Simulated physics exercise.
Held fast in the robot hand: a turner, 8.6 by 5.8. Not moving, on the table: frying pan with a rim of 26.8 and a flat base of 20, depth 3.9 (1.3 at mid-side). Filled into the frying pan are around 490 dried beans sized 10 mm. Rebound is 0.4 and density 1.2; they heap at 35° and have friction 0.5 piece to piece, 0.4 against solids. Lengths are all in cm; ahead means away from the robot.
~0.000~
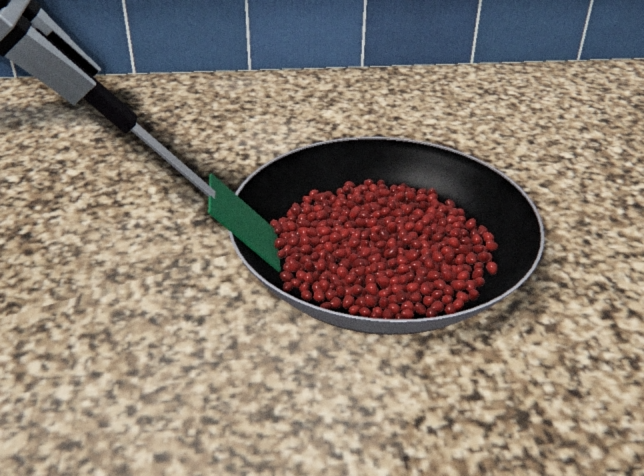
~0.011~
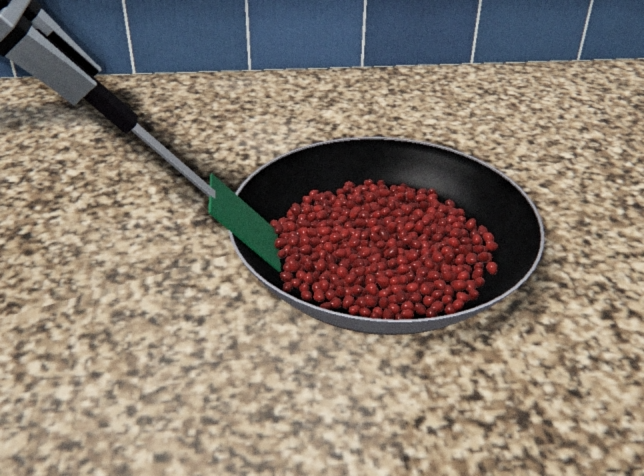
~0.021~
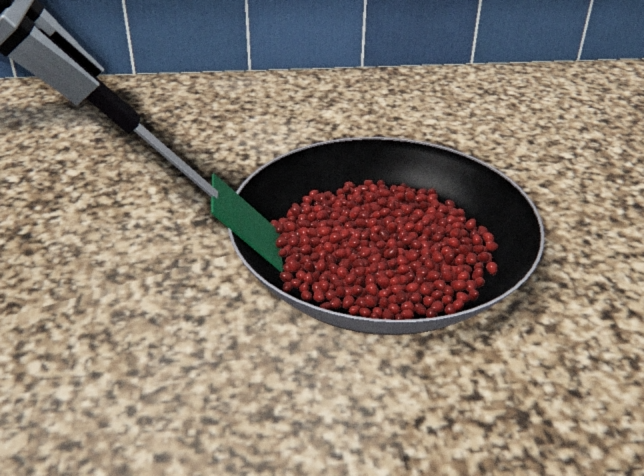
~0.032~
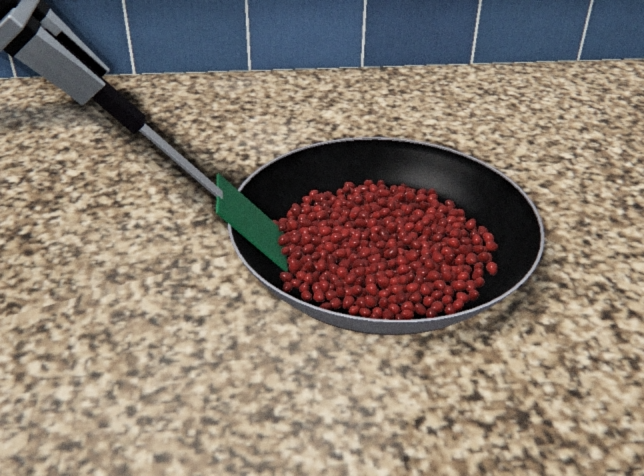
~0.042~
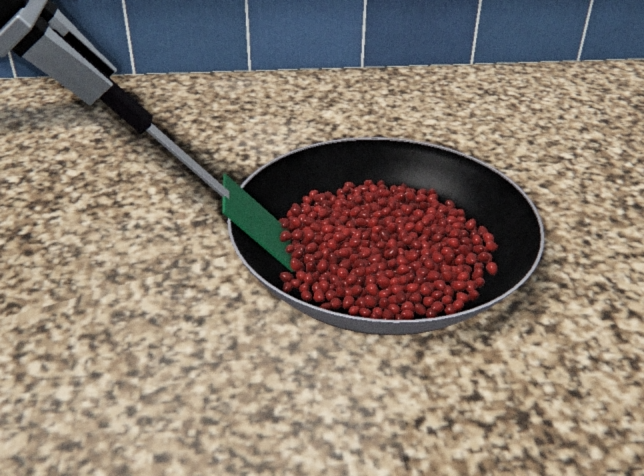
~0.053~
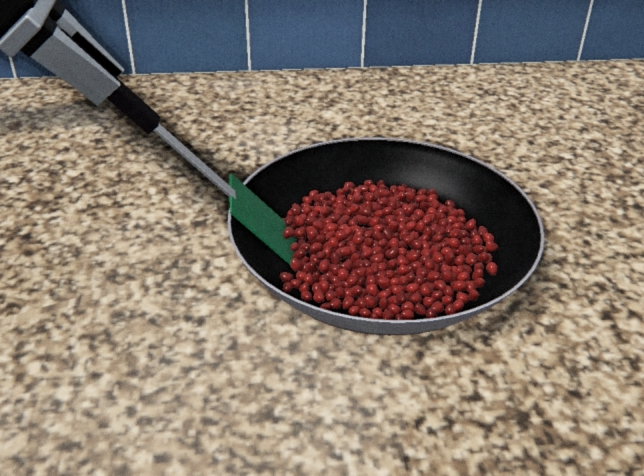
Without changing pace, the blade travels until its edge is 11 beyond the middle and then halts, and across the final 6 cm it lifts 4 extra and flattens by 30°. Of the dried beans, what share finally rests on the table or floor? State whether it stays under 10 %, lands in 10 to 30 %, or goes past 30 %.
It stays under 10 %.
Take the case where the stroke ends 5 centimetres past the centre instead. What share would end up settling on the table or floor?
About 0 %.
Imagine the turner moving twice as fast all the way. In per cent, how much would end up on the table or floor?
Then roughly 15 percent.
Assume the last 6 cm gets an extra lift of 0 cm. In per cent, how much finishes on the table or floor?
10 %.
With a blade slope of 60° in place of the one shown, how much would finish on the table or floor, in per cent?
Around 5 in a hundred.
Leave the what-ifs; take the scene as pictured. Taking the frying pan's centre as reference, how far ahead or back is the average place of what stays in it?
4.0 cm ahead.
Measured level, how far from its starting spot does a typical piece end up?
The figure is about 4 cm.
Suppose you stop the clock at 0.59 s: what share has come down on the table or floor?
Share at that moment: About 5 %.
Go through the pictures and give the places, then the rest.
Turner top edge at (210, 192), sloping 50°; upper third of the load around (384, 236), from x 275 to 490, top at y 185; 492 in the frying pan, in the first frame.
Turner top edge at (210, 192), sloping 50°; upper third of the load around (384, 236), from x 275 to 490, top at y 185, in the second frame.
Turner top edge at (213, 192), sloping 50°; upper third of the load around (384, 236), from x 275 to 490, top at y 185, in the third frame.
Turner top edge at (217, 192), sloping 50°; upper third of the load around (381, 234), from x 275 to 490, top at y 185, in the fourth frame.
Turner top edge at (224, 192), sloping 50°; upper third of the load around (375, 235), from x 275 to 490, top at y 185, in the fifth frame.
Turner top edge at (231, 192), sloping 50°; upper third of the load around (378, 234), from x 275 to 490, top at y 185; 492 in the frying pan, in the sixth frame.
By 0.19 s, sloping 50°, highest piece 3 above the table; 492 in the frying pan.
By 0.32 s, sloping 43°, highest piece 5 above the table; 492 in the frying pan.
By 0.59 s, sloping 20°, highest piece 5 above the table; 459 in the frying pan, 33 on the table or floor.
By 1.64 s, sloping 20°, highest piece 5 above the table; 459 in the frying pan, 33 on the table or floor.
Final count, 459 in the frying pan, 33 on the table or floor. That is 7 % on the table or floor.
